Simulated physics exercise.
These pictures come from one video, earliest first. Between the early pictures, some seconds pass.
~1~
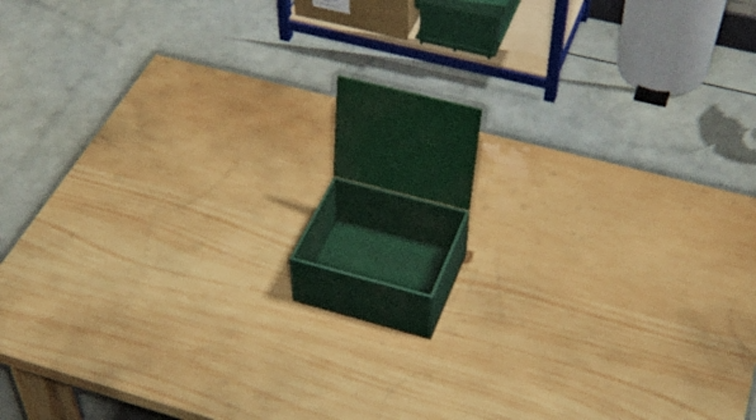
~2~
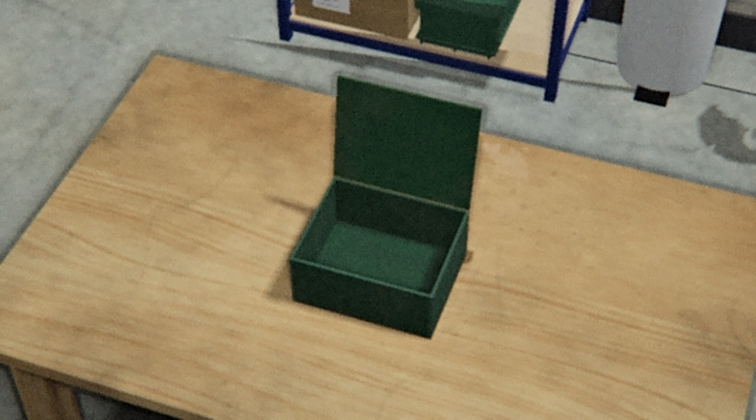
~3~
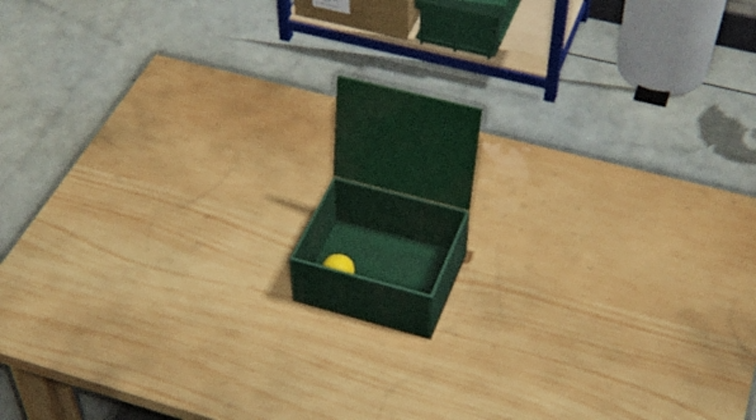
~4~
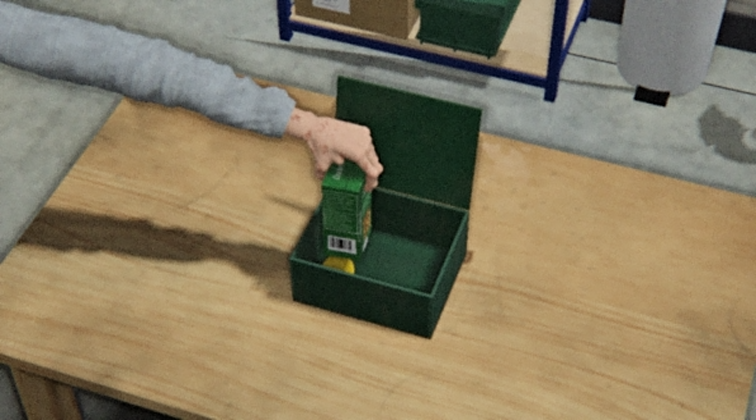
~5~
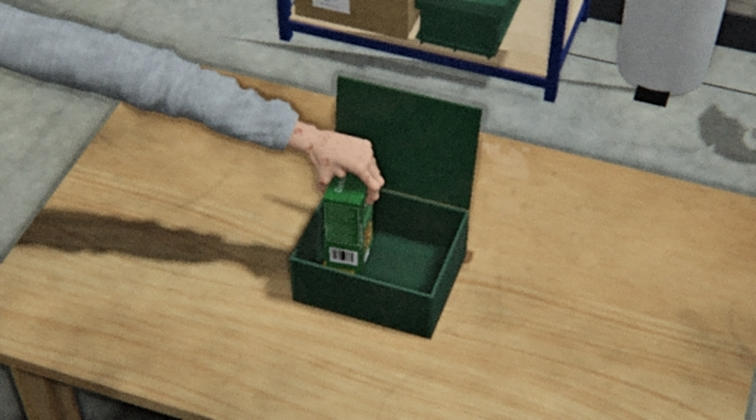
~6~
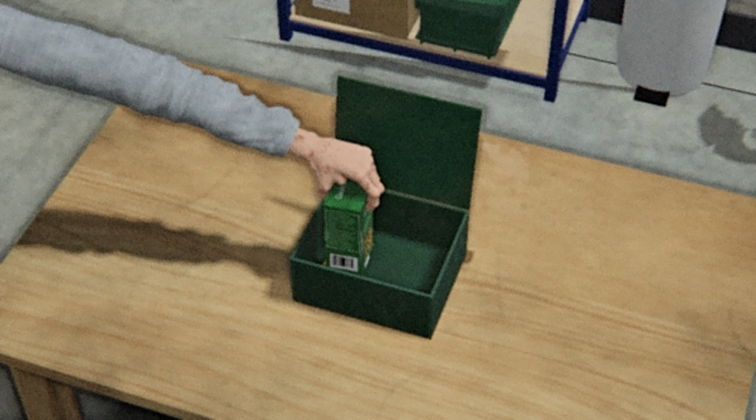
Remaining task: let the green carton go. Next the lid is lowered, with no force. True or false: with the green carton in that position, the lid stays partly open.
False, the lid closes.
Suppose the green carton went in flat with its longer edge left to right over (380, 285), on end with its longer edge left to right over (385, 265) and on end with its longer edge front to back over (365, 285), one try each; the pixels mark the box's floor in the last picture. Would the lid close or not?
Lid left open; lid left open; lid down.
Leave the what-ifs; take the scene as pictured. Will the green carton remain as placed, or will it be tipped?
Once everything settles, the green carton ends up at a slant.
Then, 0.90 s past the last view, lid starting down; green carton on its side near (386, 273); yellow lemon displaced about its own width.
Then, 1.70 s past the last view, lid 47° above the rim; green carton on its side near (386, 273); yellow lemon displaced about its own width.
Finally, lid shut; down or leaning hard in the box, green carton; yellow lemon still in place. Final places as the last picture's camera would see them, green carton near (386, 273).
